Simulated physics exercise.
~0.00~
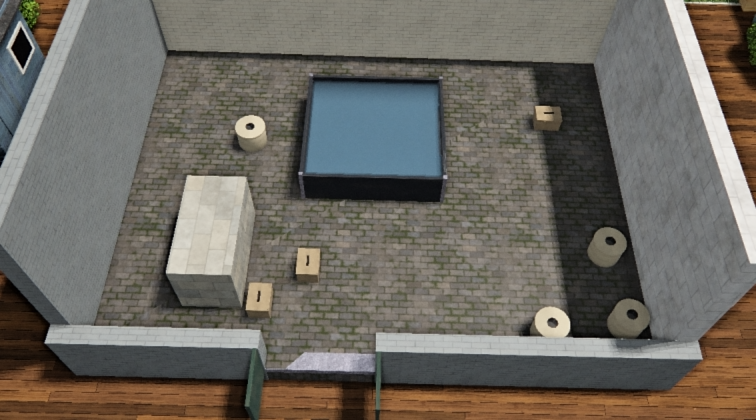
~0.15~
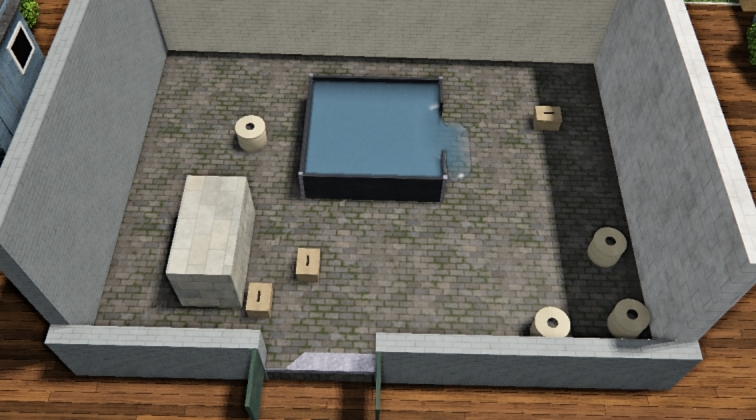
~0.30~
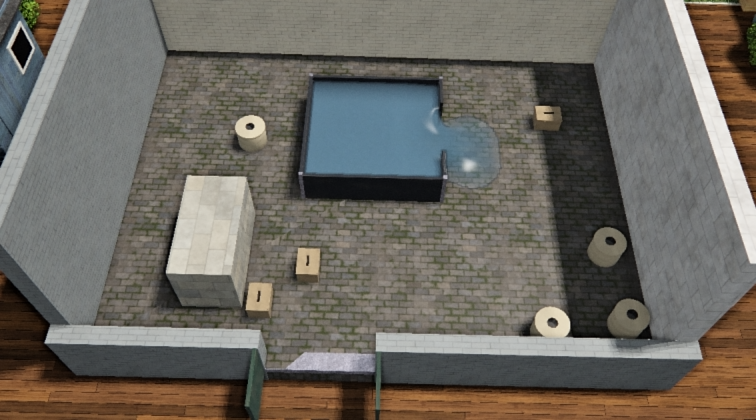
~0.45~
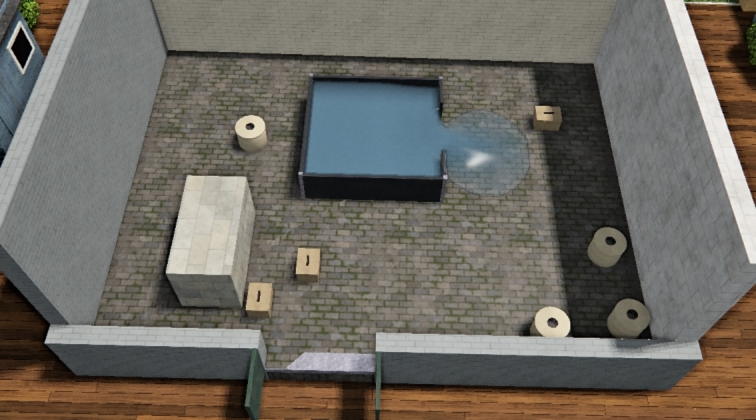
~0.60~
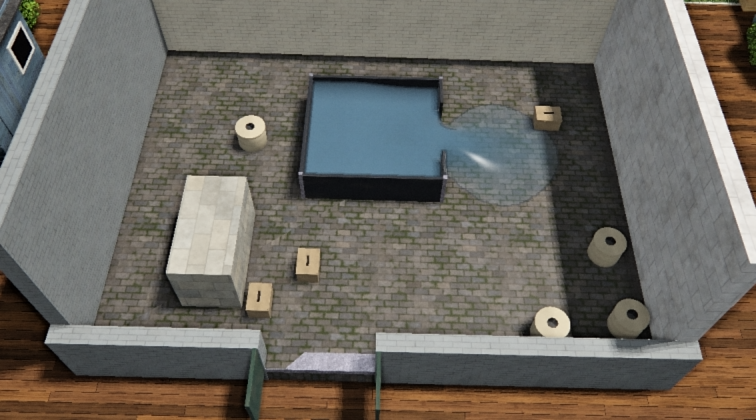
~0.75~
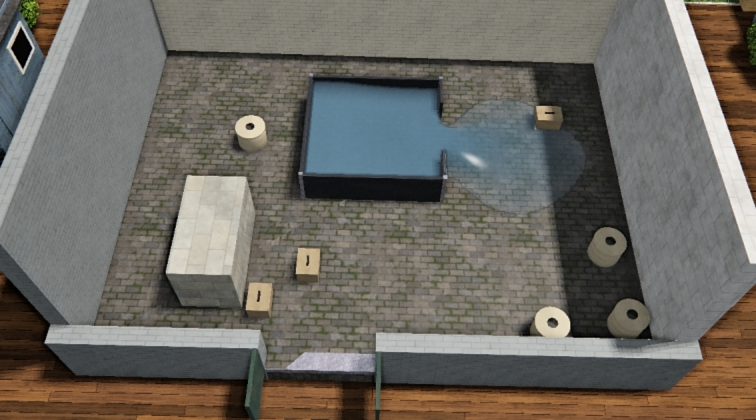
At first, a raised pool of blue water stands closed in a walled, paved yard, with small boxes and round tubs scattered around it. Then water pours through a gap in the pool's right side and spreads rightward in a widening, rounded sheet, reaching the box there, while the loose objects stay put.
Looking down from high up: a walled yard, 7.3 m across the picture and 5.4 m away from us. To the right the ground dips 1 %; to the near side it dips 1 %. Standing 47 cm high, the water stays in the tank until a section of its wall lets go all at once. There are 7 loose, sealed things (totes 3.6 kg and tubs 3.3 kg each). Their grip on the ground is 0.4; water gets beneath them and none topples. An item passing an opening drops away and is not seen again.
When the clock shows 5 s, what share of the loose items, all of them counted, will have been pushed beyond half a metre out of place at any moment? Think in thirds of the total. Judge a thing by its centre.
We'll see a moderate share moved that far, a third to two thirds.
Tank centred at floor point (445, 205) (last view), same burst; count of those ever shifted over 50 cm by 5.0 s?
Then 4 of them would.
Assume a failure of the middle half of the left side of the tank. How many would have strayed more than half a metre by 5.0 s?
Then 2 of them would.
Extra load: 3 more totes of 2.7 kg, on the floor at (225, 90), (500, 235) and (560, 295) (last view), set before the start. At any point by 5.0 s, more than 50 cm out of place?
Taking them one by one: It stays within, then it stays within, then it goes beyond.
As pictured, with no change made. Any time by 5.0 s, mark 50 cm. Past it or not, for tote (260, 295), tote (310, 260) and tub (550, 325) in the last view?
Result, in order: Undershooting / undershooting / overshooting.
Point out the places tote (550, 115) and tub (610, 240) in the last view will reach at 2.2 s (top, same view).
About (590, 69) for the first and (636, 287) for the second.
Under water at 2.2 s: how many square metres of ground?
Around 14 m2 of it.
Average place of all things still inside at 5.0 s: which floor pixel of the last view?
Centre of the remaining things: Roughly (383, 232).
After 1.1 s 0 of 7 are over 50 cm from their spots; 0 afloat.
After 2.2 s 2 of 7 are over 50 cm from their spots; 2 afloat.
After 3.5 s 3 of 7 are over 50 cm from their spots; 3 afloat.
After 5.0 s 4 of 7 are over 50 cm from their spots, and 4 have been at some point; 2 afloat.
